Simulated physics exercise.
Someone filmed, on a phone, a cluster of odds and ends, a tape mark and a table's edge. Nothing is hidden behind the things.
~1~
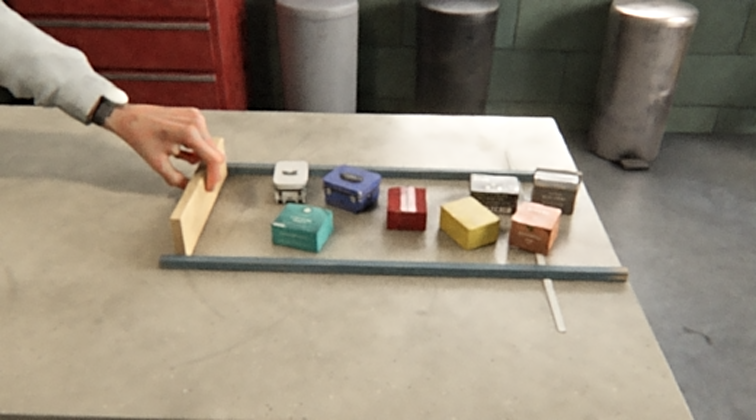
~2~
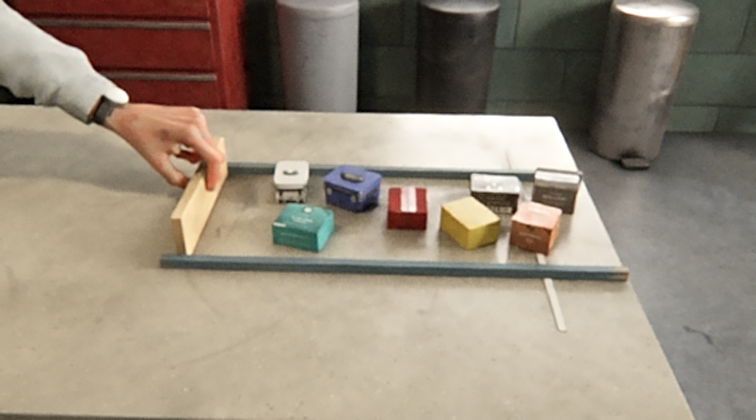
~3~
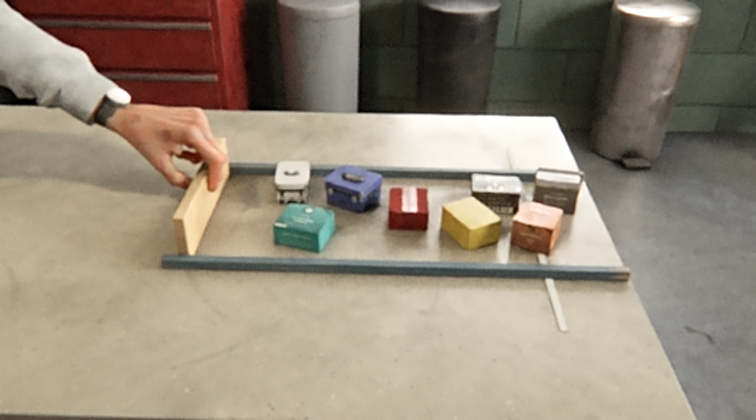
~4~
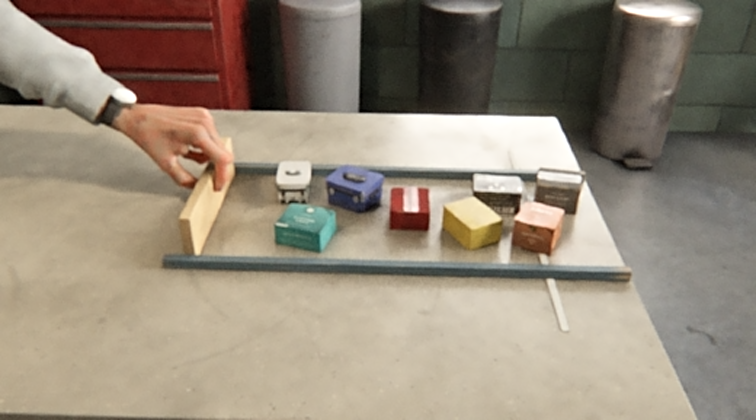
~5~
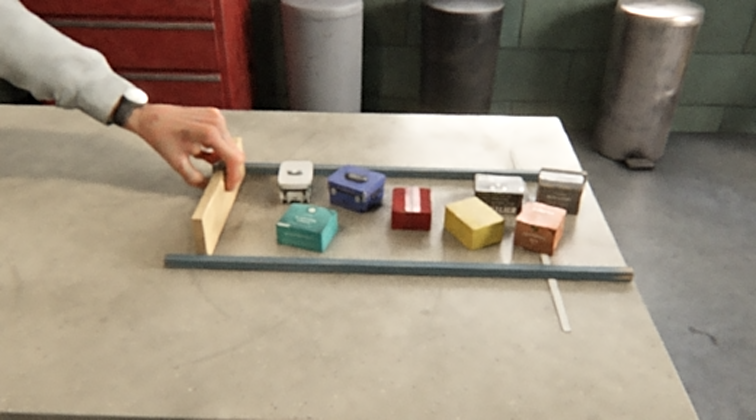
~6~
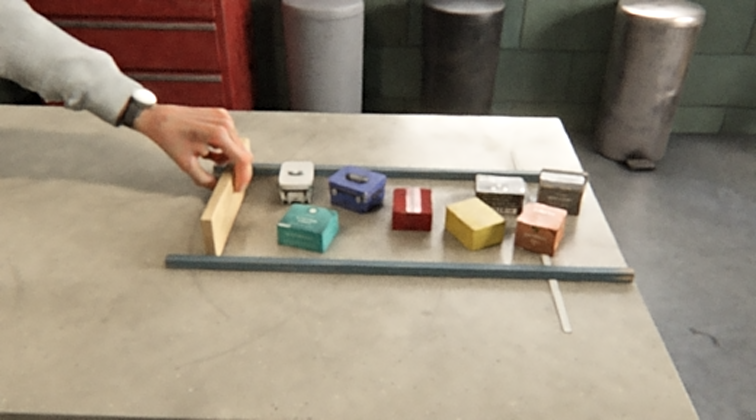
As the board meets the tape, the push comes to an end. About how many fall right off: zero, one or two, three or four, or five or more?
Count off: Three up to four.
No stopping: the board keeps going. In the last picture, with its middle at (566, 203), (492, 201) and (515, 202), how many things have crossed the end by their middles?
Place by place, 6, 1 and 3.
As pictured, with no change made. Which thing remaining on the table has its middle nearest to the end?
Result - the yellow block.
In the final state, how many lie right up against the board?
Looks like 2 of them, all told.
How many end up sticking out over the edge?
Tally: 3.
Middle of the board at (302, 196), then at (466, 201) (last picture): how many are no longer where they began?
So 3, and at the other place 8.
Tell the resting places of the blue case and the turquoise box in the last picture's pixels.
Same order as the question: First (582, 185), second (566, 231).
Soon after, none off yet; grey box at rest near (560, 191); orange box at rest near (540, 229); black box at rest near (499, 194).
After that, none off yet; grey box at rest near (560, 191); orange box at rest near (540, 229); black box displaced a little near (513, 194).
And then, one off so far; grey box on its way down near (625, 290); orange box displaced about its own width near (606, 229); black box displaced well along near (591, 197).
In the end, the number that fall off is three or four; gone, black box, orange box and grey box.
